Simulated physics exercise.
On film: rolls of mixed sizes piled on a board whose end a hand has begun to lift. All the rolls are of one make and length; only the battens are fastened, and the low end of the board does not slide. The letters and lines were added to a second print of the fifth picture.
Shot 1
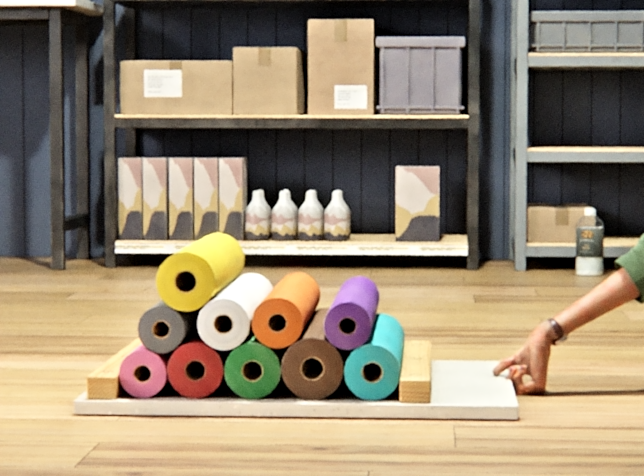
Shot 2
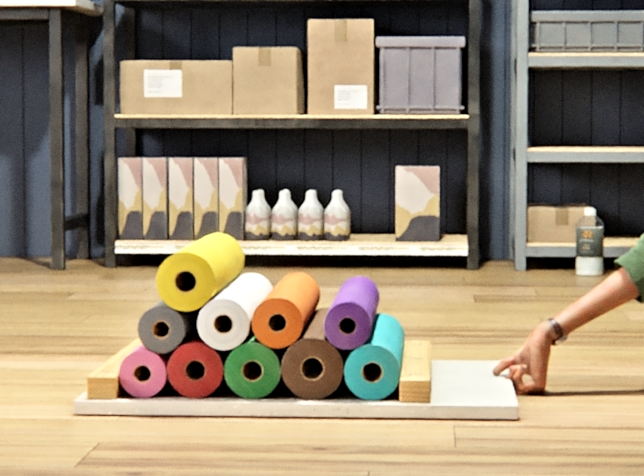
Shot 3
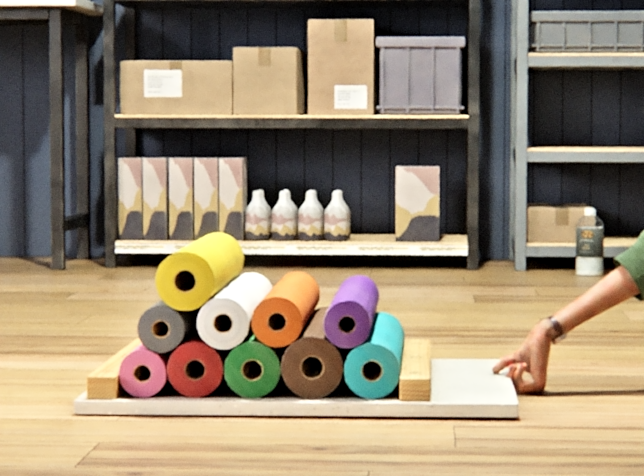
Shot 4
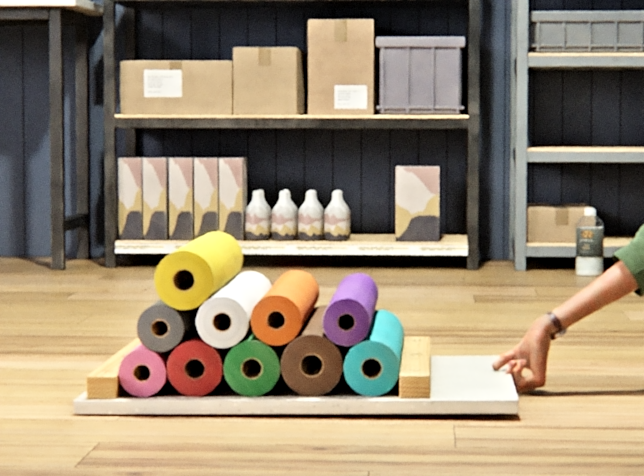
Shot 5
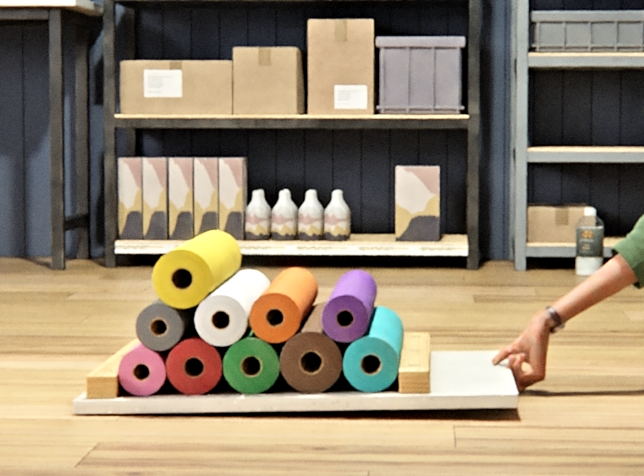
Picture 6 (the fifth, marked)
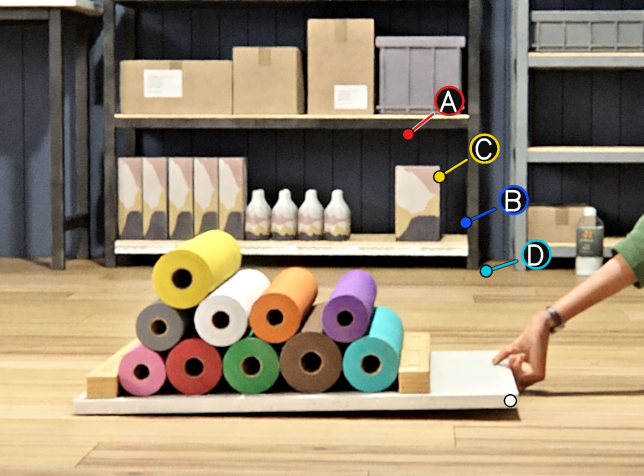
A hand slightly raising the right end of a board stacked with colourful rolls, the pile tilting gently leftward with it.
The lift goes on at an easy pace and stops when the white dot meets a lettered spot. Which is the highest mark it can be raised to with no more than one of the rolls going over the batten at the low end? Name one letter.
Lift it to D and no more.
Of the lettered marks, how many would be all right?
One of the four.
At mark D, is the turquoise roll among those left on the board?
Yes.
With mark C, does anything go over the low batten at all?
Yes.
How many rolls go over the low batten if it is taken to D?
It comes to none.
On the marked copy, A at (408, 134); B at (466, 223); C at (440, 177); D at (486, 271); the white dot at (510, 401).
Following D. Soon after the start, board at 14°.
Later, board at 19°.
In the end, board at 19°, none over the low batten.
As for the rest, A five over the low batten; B two over the low batten (grey, yellow); C four over the low batten (grey, white, orange, yellow).
